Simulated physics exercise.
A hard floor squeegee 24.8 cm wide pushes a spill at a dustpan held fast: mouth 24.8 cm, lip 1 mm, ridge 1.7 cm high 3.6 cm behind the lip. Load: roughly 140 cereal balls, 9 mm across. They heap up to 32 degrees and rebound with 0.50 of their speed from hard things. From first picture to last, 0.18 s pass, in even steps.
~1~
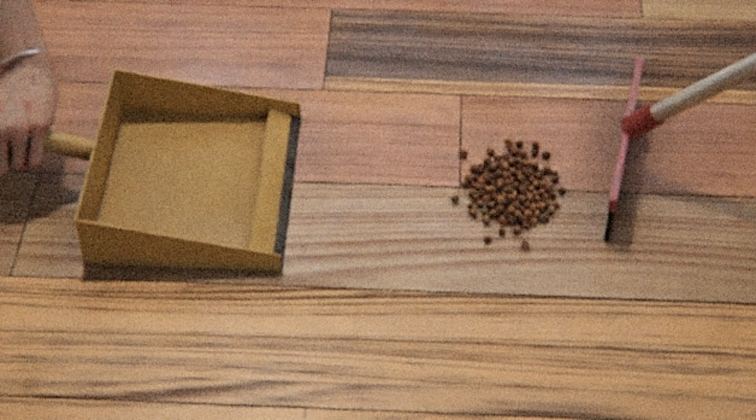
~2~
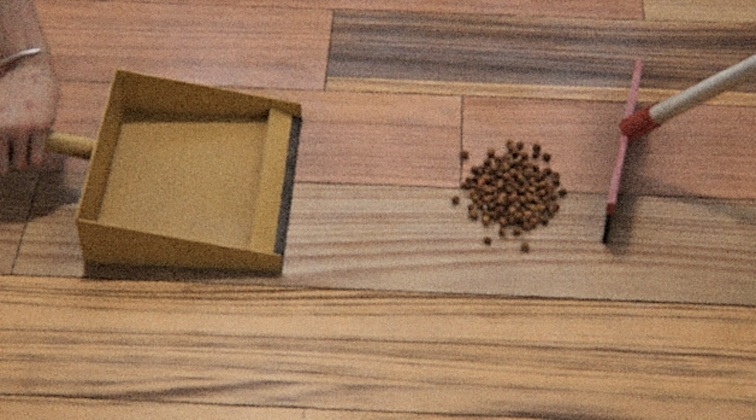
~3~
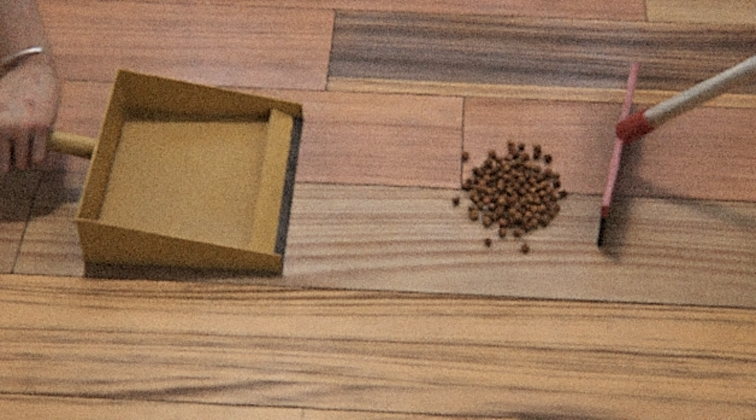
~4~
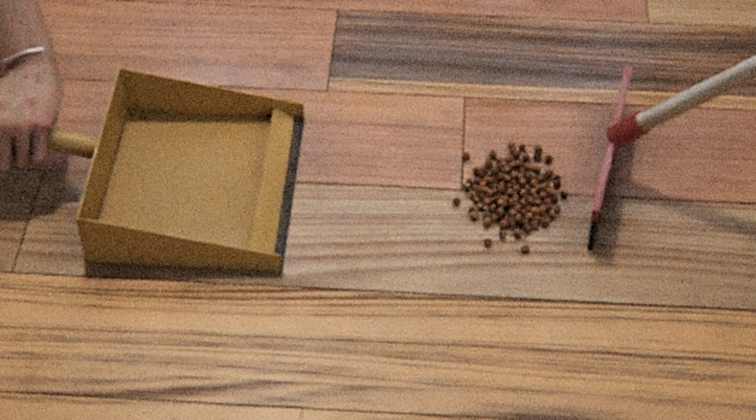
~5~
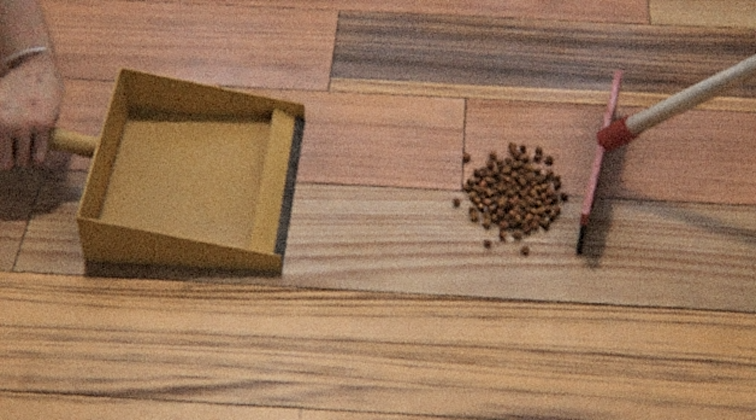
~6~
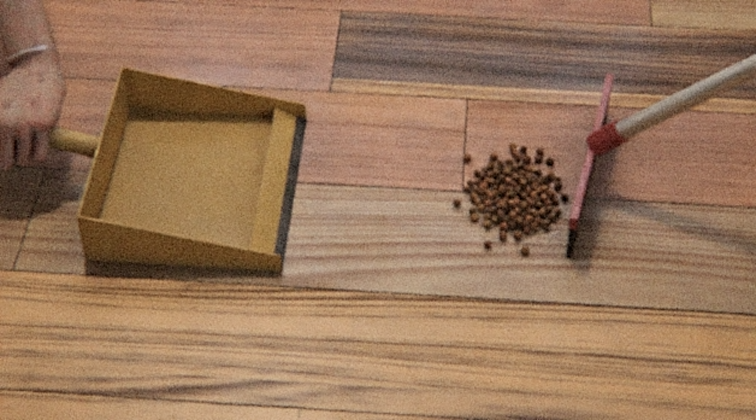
The clip shows a hand holding a tan dustpan still on a wooden floor while a pink-and-red squeegee on a pale handle slides slowly left to the edge of a pile of small brown balls, which stays in place.
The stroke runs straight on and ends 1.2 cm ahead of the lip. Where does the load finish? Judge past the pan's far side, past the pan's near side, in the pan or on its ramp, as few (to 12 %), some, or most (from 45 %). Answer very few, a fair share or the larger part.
Far side very few, near side very few, pan very few.
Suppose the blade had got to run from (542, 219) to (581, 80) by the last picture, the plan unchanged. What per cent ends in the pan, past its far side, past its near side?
Pan 20, far 5, near 0.
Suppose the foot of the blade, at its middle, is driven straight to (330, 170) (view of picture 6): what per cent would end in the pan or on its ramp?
About 20 per cent.
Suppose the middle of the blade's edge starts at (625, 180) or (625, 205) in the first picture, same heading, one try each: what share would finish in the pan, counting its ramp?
Some 0 and 0 per cent.
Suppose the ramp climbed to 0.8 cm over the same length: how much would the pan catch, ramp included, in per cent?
It would be near 0 per cent.
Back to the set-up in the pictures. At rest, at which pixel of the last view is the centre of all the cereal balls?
Near (314, 199).
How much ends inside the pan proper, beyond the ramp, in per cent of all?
Roughly 0 per cent.
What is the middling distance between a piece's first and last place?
Roughly 22 cm.
Then, 0.43 s after the last picture, middle of the blade 19 cm from the lip; 0 % over the lip, far side 0 %, near side 0 %.
Then, 0.71 s after the last picture, middle of the blade 10 cm from the lip; 0 % over the lip, far side 0 %, near side 5 %.
Then, 1.10 s after the last picture, middle of the blade 4 cm from the lip; 0 % over the lip, far side 0 %, near side 5 %.
In the end, far side 0 %, near side 5 %, pan 0 %, in front of the lip or behind the blade 95 %.
